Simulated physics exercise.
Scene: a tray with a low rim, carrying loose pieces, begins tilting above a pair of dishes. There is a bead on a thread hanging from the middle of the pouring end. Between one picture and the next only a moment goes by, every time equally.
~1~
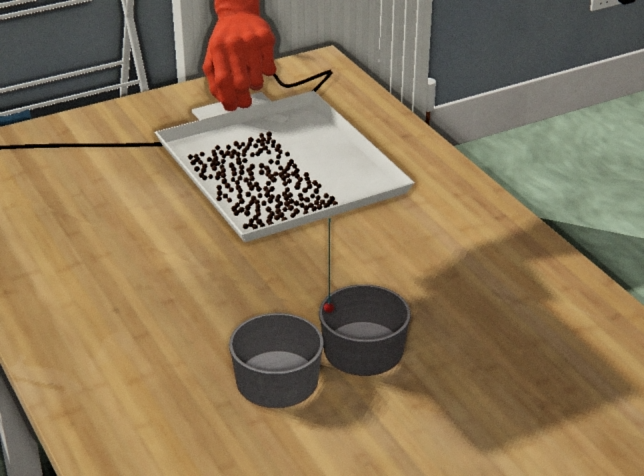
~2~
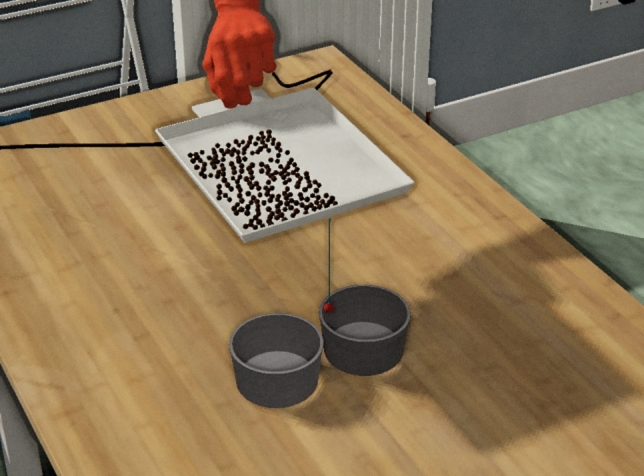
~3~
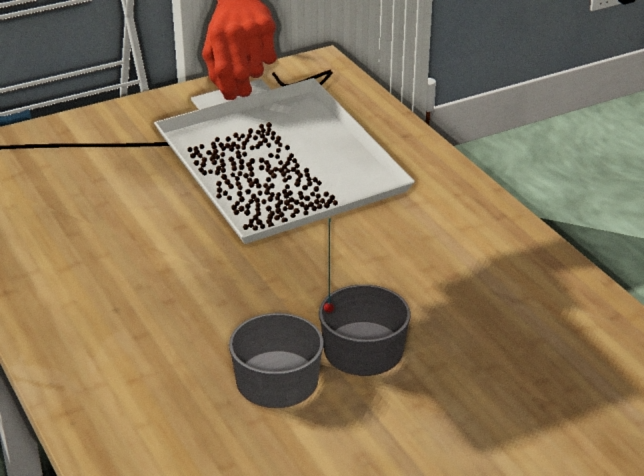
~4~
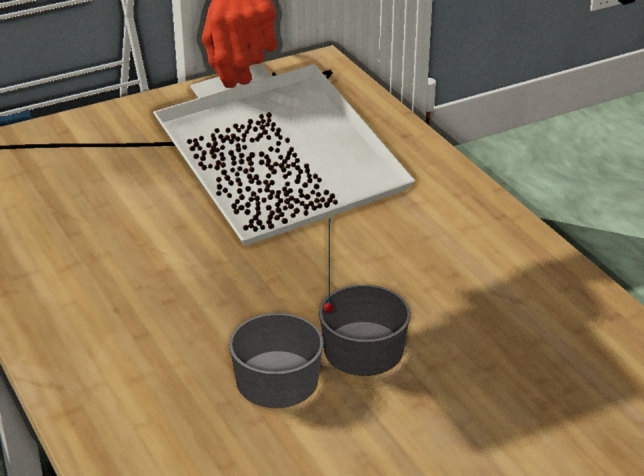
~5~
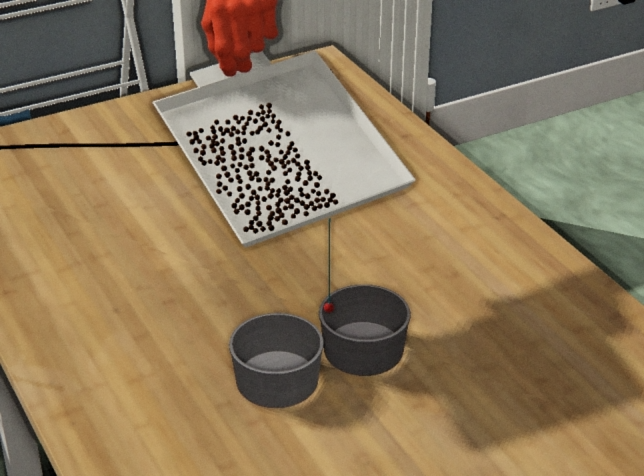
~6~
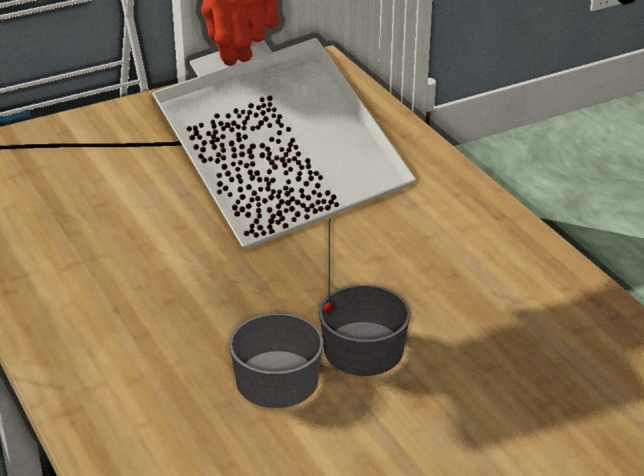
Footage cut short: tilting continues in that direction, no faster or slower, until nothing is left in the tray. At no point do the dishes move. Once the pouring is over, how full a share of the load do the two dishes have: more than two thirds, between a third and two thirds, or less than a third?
They have more than two thirds of it.
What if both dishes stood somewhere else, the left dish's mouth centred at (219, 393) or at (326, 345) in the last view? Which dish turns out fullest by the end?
Placement one gives the one at right, placement two gives the one at left.
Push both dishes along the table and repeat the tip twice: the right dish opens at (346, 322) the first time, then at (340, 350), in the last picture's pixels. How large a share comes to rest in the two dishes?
In the first position around 90 percent, in the second around 60 percent.
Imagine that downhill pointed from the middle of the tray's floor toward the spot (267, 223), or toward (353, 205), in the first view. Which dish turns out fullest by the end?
Respectively, the one at left and the one at right.
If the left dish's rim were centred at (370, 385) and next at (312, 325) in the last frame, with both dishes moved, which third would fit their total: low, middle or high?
For the first try it's below one third, and for the second it's below one third.
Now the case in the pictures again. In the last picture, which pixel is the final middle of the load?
I'd put the middle somewhere around (274, 381).
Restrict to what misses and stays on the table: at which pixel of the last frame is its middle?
Near (267, 454).
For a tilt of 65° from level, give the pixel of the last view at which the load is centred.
Load centre: Approx. (269, 226).
Soon, tray tipped steeply; most on the tray; a stray few in the left dish; a stray few outside both; a small part in the air.
A while on, tray tipped past a quarter turn; a stray few on the tray; most in the left dish; about a quarter outside both; a small part in the air.
Towards the end, tray tipped past a quarter turn; most in the left dish; about a quarter outside both.
Finally, tray tipped past a quarter turn; most in the left dish; none in the right dish; about a quarter outside both.
